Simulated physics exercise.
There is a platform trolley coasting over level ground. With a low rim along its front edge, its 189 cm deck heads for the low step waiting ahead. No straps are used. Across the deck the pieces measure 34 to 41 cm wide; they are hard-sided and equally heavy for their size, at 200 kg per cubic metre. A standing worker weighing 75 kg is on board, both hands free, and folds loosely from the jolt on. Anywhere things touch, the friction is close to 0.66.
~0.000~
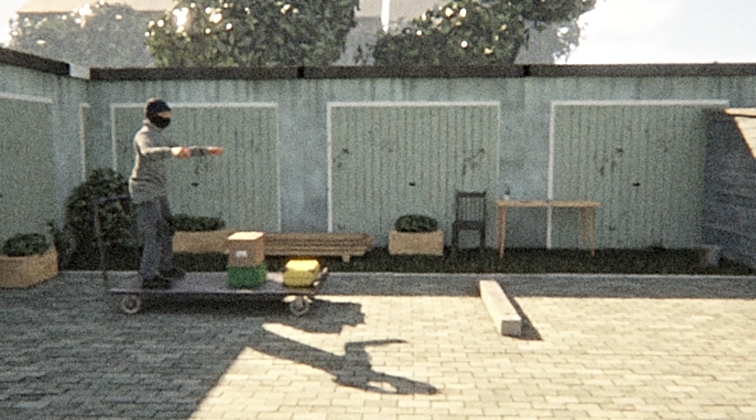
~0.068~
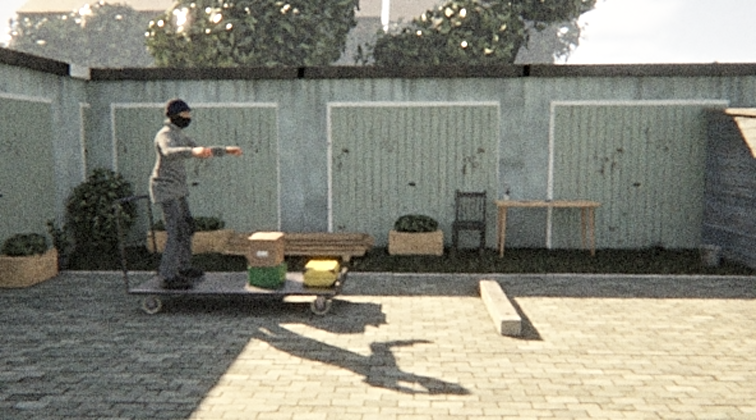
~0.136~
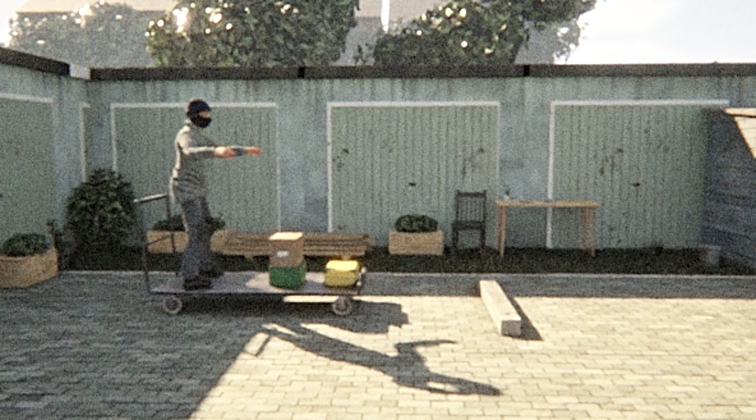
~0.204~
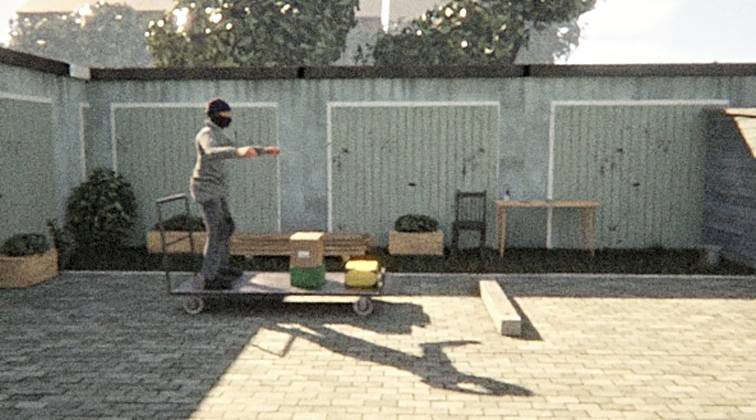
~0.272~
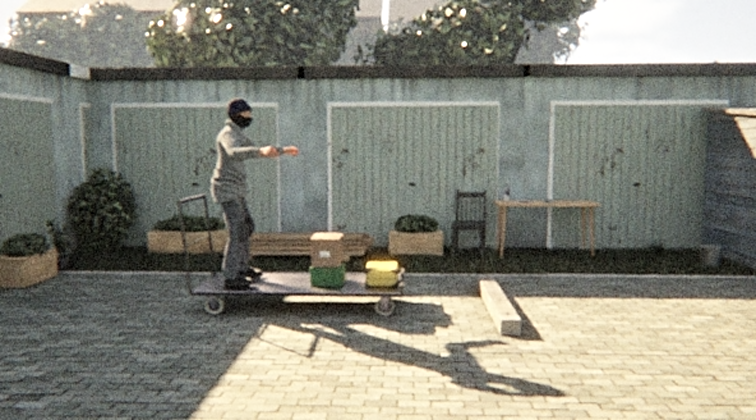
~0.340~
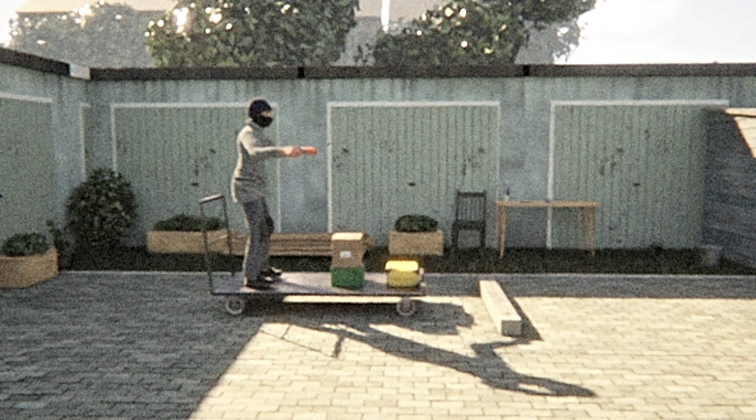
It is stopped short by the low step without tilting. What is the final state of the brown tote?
The brown tote is no longer aboard.
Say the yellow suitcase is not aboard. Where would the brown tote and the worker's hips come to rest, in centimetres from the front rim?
In that case brown would overshoot the front rim by 40 cm while the hips stay 30 cm short of it.
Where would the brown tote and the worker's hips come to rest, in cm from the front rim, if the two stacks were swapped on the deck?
Then brown 70 past, hips 10 past.
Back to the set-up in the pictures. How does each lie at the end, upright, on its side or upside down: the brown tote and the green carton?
The brown one ends lying sideways and the green one right way up.
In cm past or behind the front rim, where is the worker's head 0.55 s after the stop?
20 cm past.
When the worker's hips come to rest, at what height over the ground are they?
The hips come to rest around 50 centimetres up.
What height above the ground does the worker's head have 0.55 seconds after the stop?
Height: Approx. 90 cm above ground.
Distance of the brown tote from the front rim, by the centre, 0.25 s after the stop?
Around 20 cm short of the front rim.
After 0.58 s the deck stops.
After 0.83 s the brown tote is 21 cm behind the rim, tilted 5°, near (475, 250) in the last picture's view.
After 1.13 s the brown tote is 12 cm past the rim, tilted 45°, near (509, 257) in the last picture's view.
After 1.58 s the brown tote is 56 cm past the rim, tilted 90°, near (556, 295) in the last picture's view.
At rest, 2.8 s, past the rim, brown tote; behind it, yellow suitcase, green carton and the worker's hips.
